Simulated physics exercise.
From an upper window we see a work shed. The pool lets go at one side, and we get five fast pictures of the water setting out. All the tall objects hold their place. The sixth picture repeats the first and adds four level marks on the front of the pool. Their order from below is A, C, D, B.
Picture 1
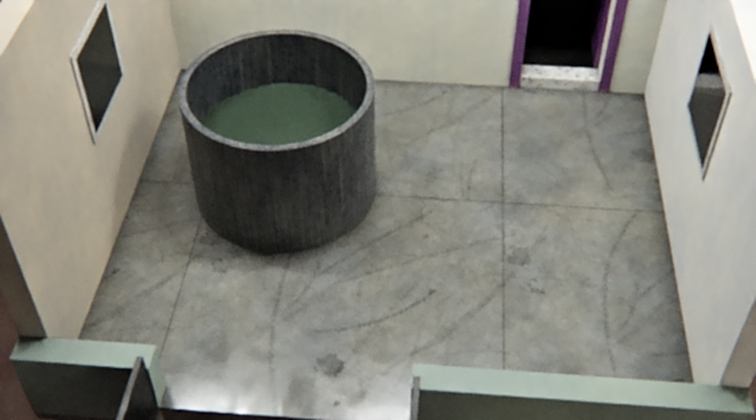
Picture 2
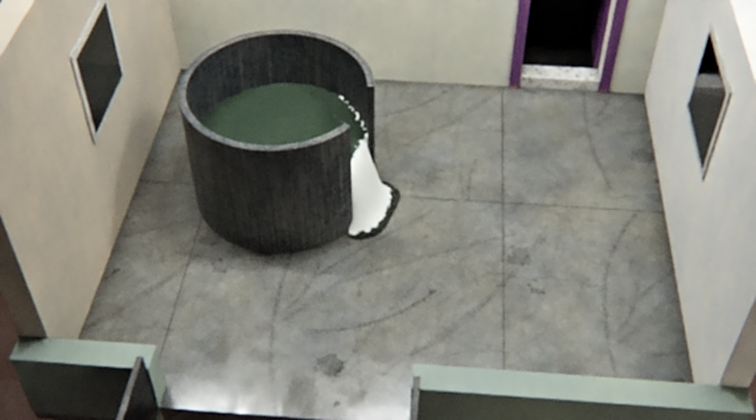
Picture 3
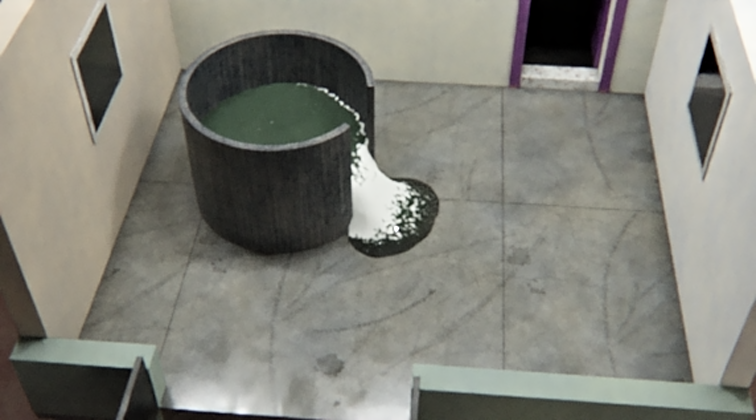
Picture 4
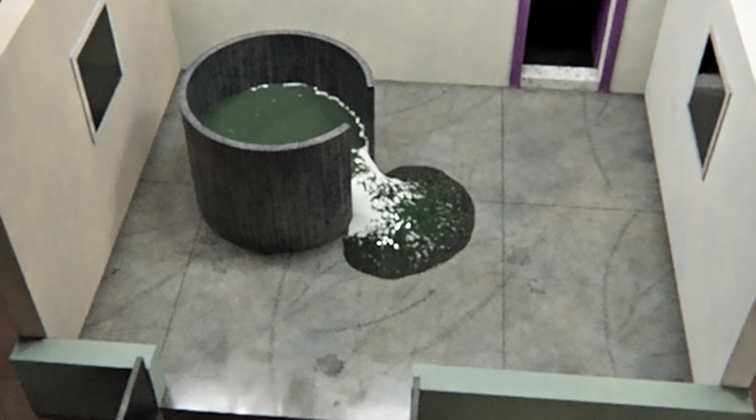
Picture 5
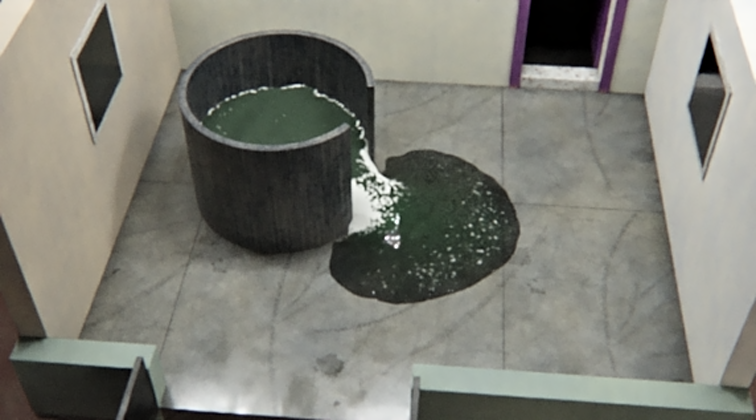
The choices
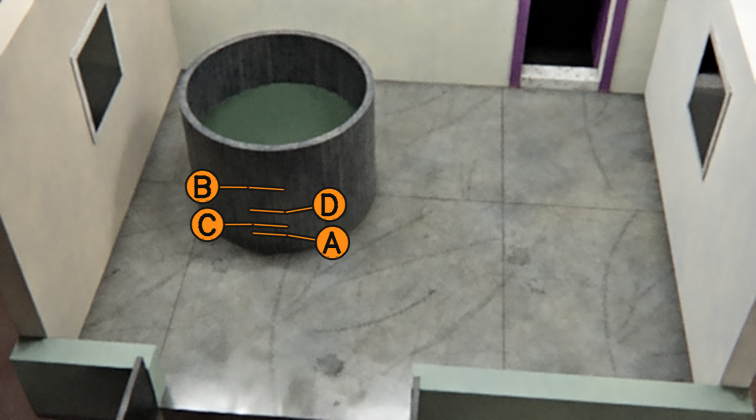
Green water pours from a gap in the round dark tank and spreads across the floor.
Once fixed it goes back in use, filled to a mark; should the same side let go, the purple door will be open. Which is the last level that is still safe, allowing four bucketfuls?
Level B.
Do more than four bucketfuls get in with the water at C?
No.
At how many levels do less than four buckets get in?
All four.
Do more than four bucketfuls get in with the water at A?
No, that is safe.
On the marked copy, A at (270, 234); B at (265, 188); C at (269, 225); D at (267, 211); from the bottom up A, C, D, B.
With A, nothing gets over.
With B, a splash gets over, under a bucket.
With C, nothing gets over.
With D, nothing gets over.
